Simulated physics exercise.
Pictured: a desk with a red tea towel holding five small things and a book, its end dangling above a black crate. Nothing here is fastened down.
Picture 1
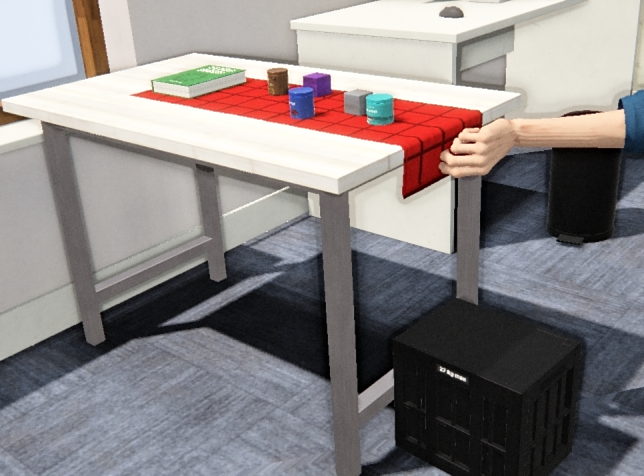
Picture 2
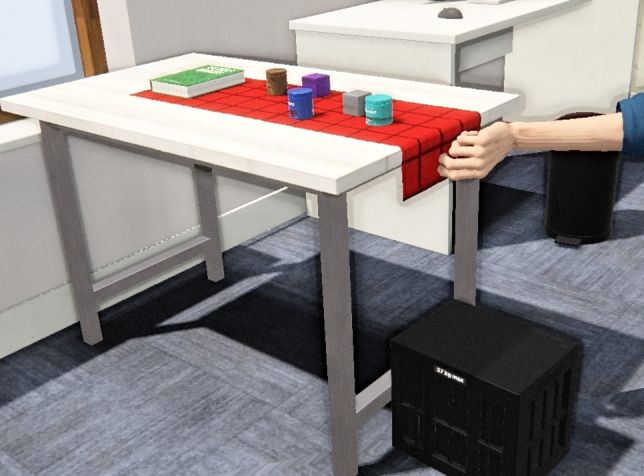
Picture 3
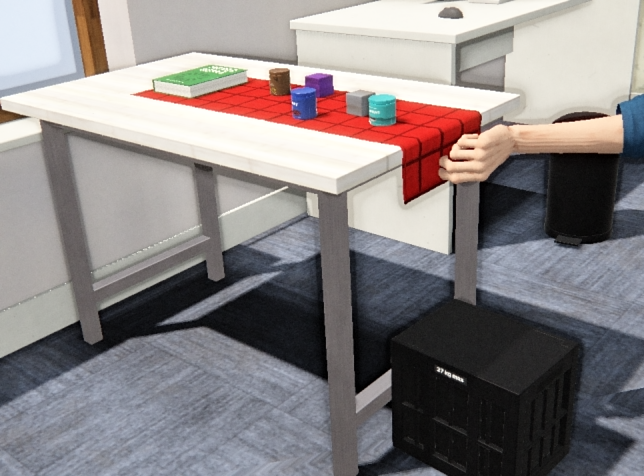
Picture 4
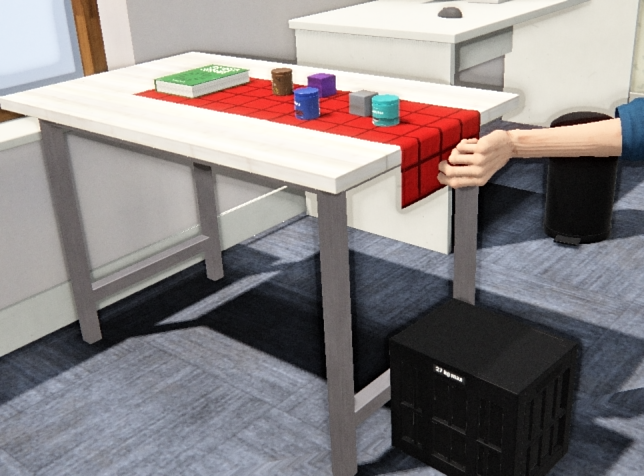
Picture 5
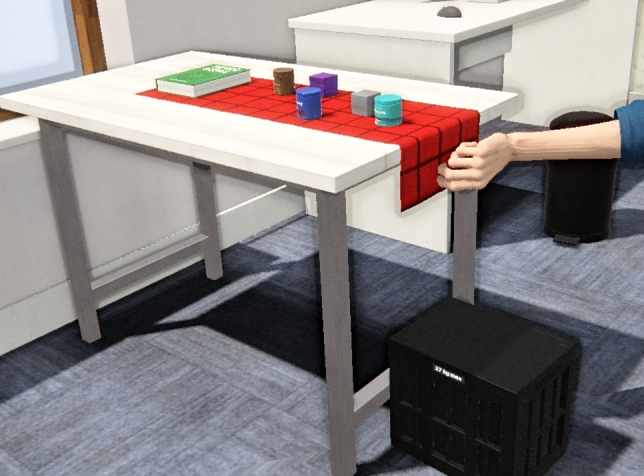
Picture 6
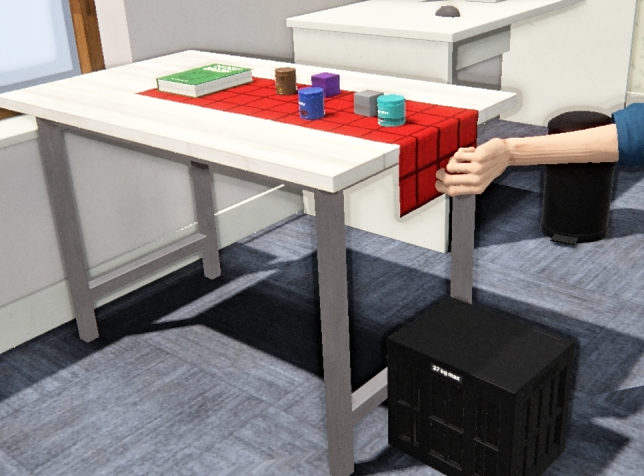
A hand gripped the end of a red cloth on a white desk and slowly pulled it a little further down over the edge, and the small pots, cubes and green book shifted slightly right with it.
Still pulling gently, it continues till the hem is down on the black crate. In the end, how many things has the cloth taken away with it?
The number that falls is three.
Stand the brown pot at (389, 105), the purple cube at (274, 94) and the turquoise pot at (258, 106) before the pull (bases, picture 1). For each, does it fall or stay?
Brown pot: Off; purple cube: Still on; turquoise pot: Still on.
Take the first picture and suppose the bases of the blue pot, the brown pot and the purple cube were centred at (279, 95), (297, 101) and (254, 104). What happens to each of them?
Briefly: Blue pot stays; brown pot stays; purple cube stays.
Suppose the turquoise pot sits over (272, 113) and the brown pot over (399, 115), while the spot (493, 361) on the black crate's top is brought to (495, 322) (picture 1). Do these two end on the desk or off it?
The turquoise pot stays aboard, and the brown pot does not stay aboard.
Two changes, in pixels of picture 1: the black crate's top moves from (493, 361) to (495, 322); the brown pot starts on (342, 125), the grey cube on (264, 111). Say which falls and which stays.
The brown pot? Lost. The grey cube? Safe.
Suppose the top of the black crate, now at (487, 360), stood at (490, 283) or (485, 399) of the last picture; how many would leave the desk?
Over the edge: 1, then 4.
Soon after, hem near (441, 259); turquoise pot gone.
After that, hem near (442, 304); turquoise pot and grey cube gone.
And then, hem on the crate; turquoise pot, grey cube and blue pot gone.
In the end, hem on the crate; turquoise pot, grey cube and blue pot gone. It carries off three.
